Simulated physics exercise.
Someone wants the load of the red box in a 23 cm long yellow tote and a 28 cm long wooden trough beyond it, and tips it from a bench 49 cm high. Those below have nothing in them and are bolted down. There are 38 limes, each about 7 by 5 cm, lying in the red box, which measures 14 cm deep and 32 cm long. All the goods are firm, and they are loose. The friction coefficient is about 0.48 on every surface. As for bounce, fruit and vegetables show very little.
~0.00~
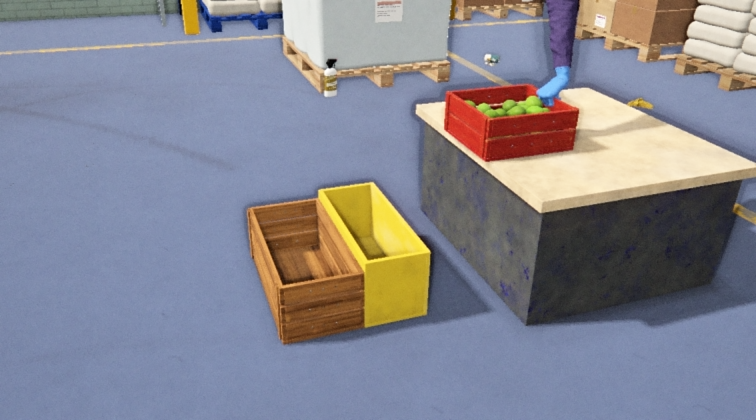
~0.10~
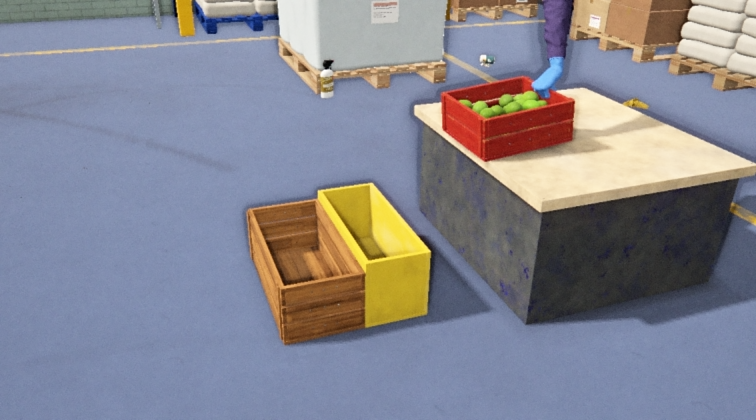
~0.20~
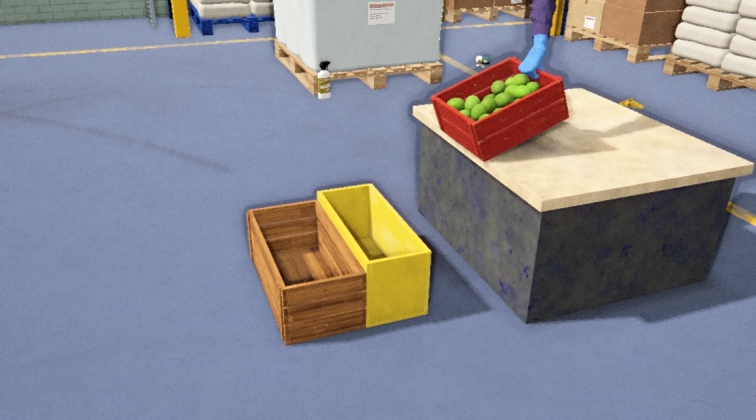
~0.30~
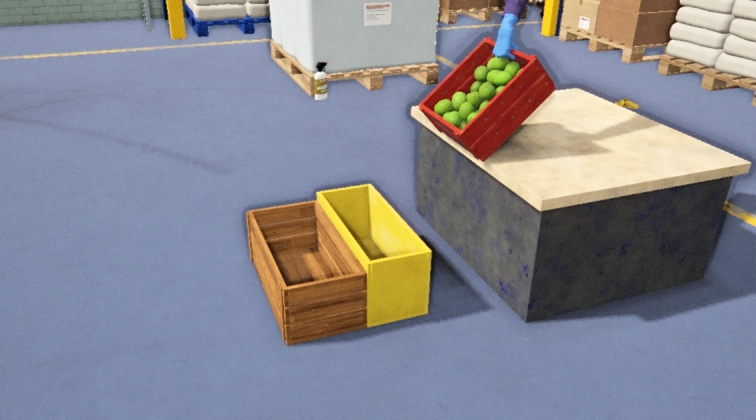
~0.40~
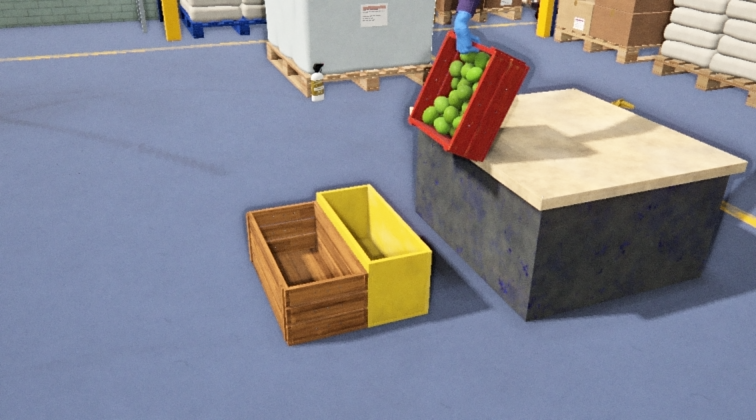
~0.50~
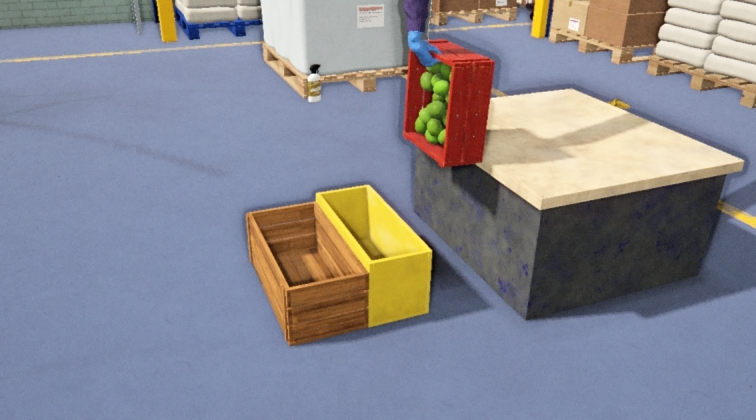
In a warehouse, a gloved hand tilts a red box of limes onto its side.
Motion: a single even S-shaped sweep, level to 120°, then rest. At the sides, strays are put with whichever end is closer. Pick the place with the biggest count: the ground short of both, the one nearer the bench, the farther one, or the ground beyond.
Most of them: Nearer.
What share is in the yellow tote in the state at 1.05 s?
Estimate for then: Some 65 percent.
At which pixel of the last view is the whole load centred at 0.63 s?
You'd find the load's middle at roughly (415, 137).
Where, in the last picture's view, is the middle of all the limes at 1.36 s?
Somewhere around (366, 271) in pixels.
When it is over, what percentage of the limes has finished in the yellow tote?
It works out to roughly 75 percent.
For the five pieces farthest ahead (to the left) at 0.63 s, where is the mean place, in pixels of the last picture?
Centre: About (397, 145) px.
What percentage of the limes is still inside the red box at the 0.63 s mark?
Around 65 per cent of the load.
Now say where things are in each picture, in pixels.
In the first frame (each is followed by its nearest rim corner in this view), red box, (492, 119); wooden trough, (283, 287); 0° from level; none out.
The second frame shows red box, (487, 119); 6° from level.
The third frame shows red box, (476, 122); 21° from level.
The fourth frame shows red box, (462, 131); 42° from level.
The fifth frame shows red box, (450, 146); 65° from level.
The sixth frame shows red box, (443, 162); wooden trough, (290, 289); 88° from level; none out.
After 0.63 s, tilt 112°; 24 still in the red box and 14 in the air.
After 0.81 s, tilt 120°; 5 still in the red box, 14 in the yellow tote and 19 in the air.
After 1.05 s, tilt 120°; 25 in the yellow tote, 4 in the wooden trough, 2 on the ground short of the yellow tote and 7 in the air.
When it is over (at 1.36 s), 28 in the yellow tote, 4 in the wooden trough, 5 on the ground short of the yellow tote and 1 on the ground beyond the wooden trough.
